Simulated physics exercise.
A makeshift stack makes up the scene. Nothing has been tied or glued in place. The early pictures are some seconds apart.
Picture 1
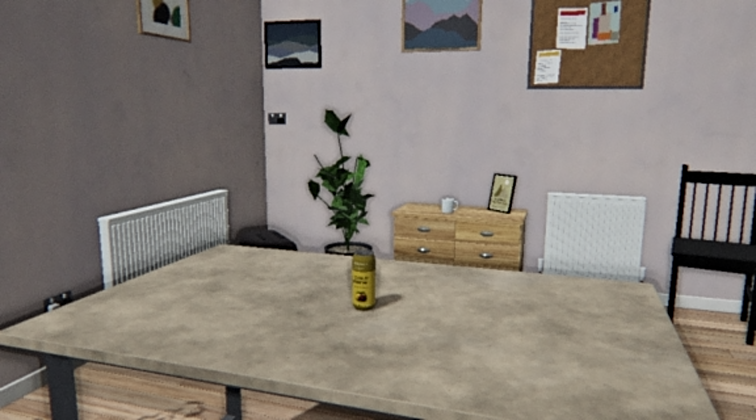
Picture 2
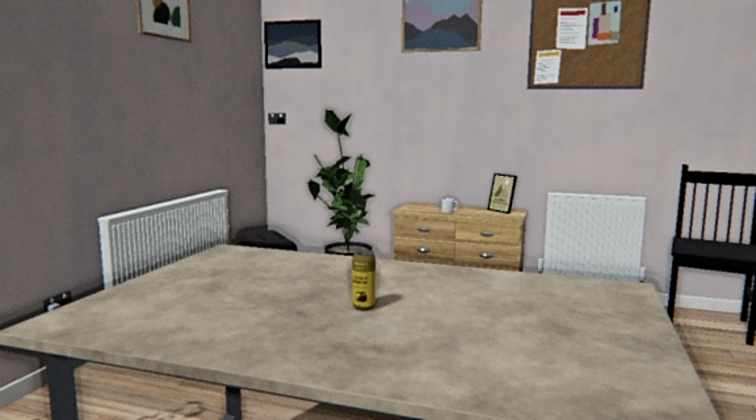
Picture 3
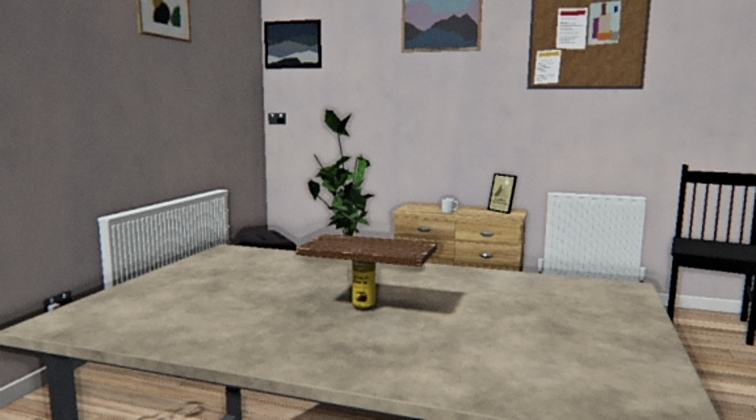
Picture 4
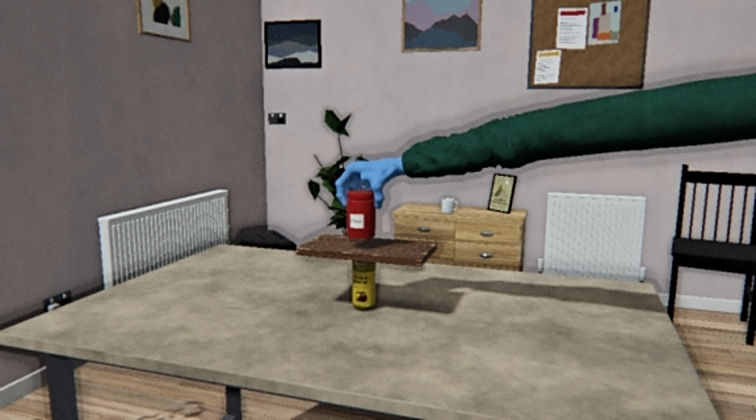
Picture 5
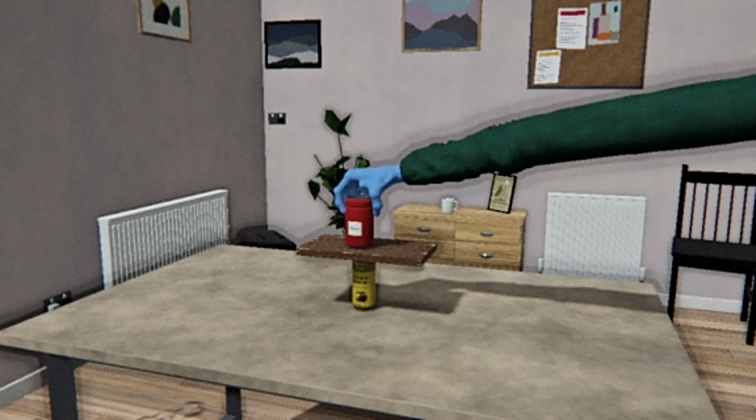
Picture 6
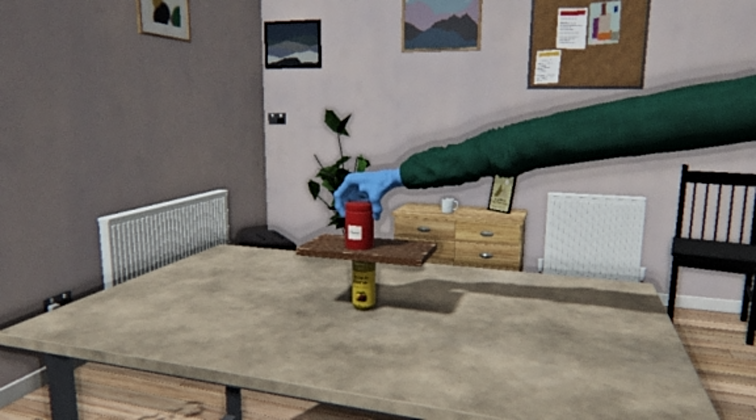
On a table, a board appears atop a yellow jar and a gloved hand lowers a red jar onto it.
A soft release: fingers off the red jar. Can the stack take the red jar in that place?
I predict the stack will bear it.
Then, 0.20 s past the last view, nothing moves.
Then, 0.60 s past the last view, red jar resting near (360, 226).
Finally, all 3 still in place. Final places as the last picture's camera would see them, red jar near (359, 226). The stack stays up.
